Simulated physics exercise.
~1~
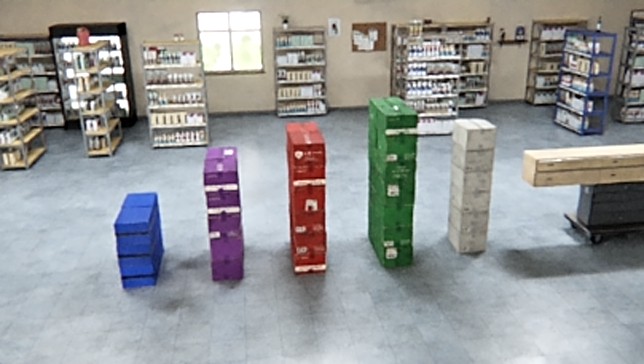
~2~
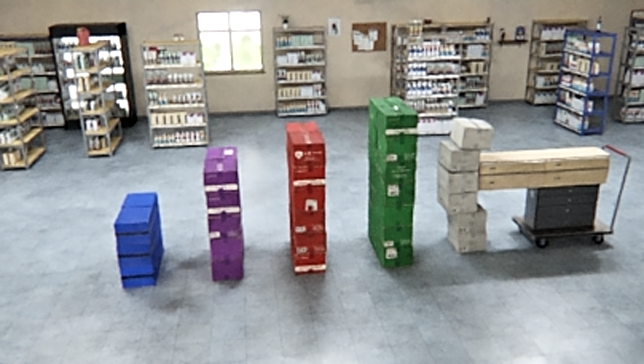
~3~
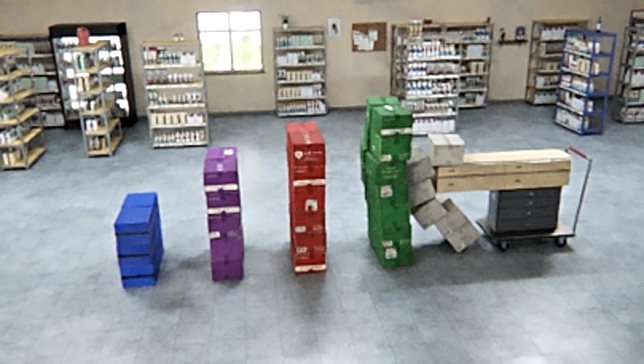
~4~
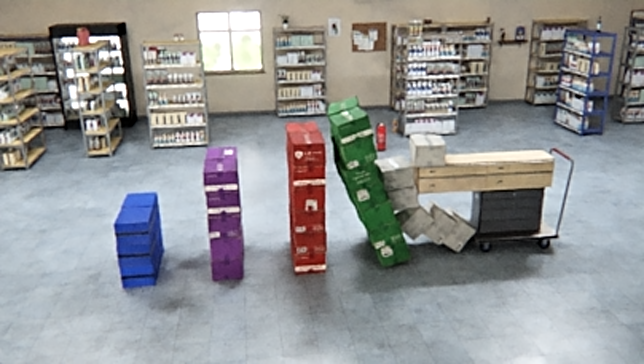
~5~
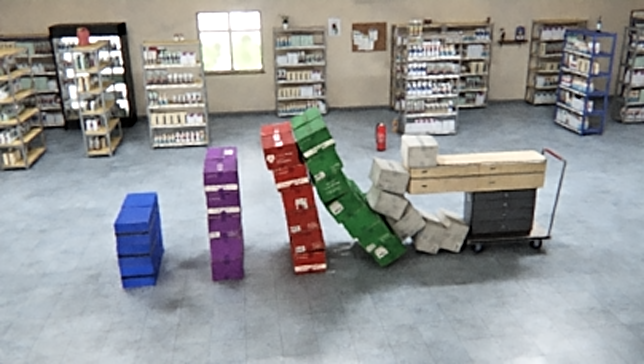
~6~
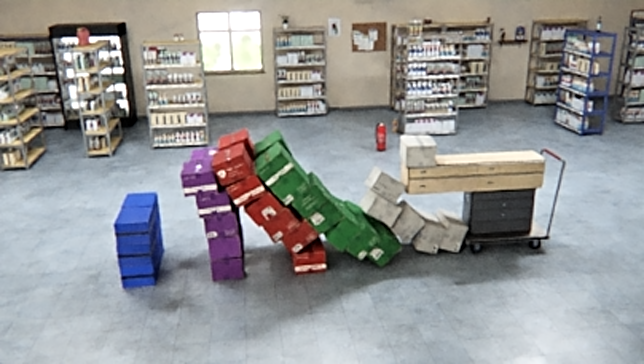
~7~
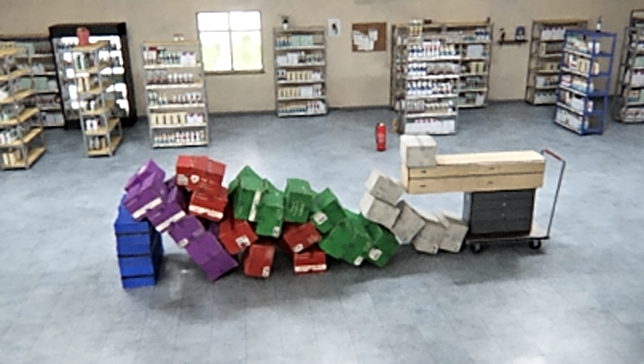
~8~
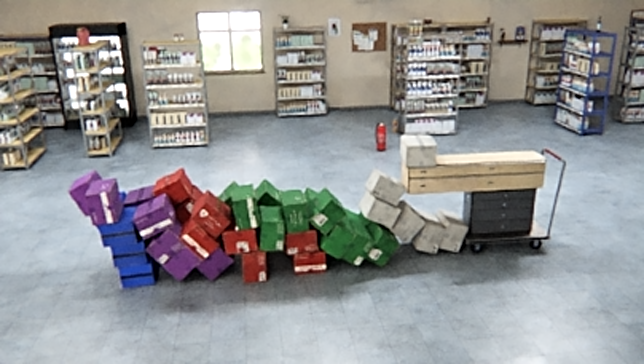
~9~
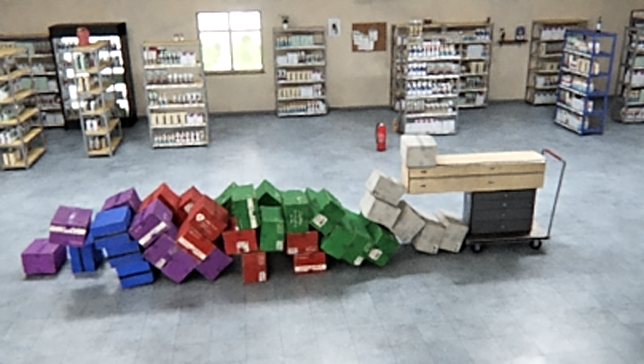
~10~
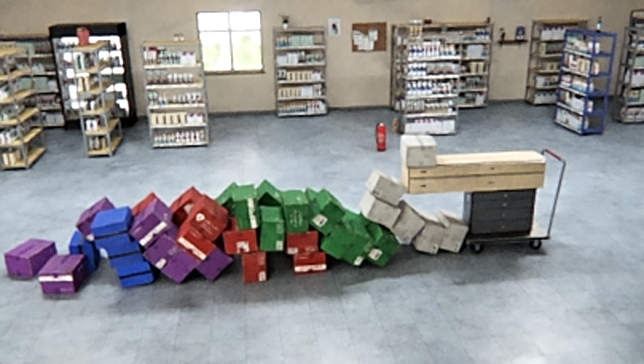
In a room lined with stocked shelves, a trolley carrying a long wooden case rolled left into a pale stack of boxes, which buckled into the green one, toppling the red, purple and blue stacks in turn, until all lay in a jumbled heap beside the stopped trolley.
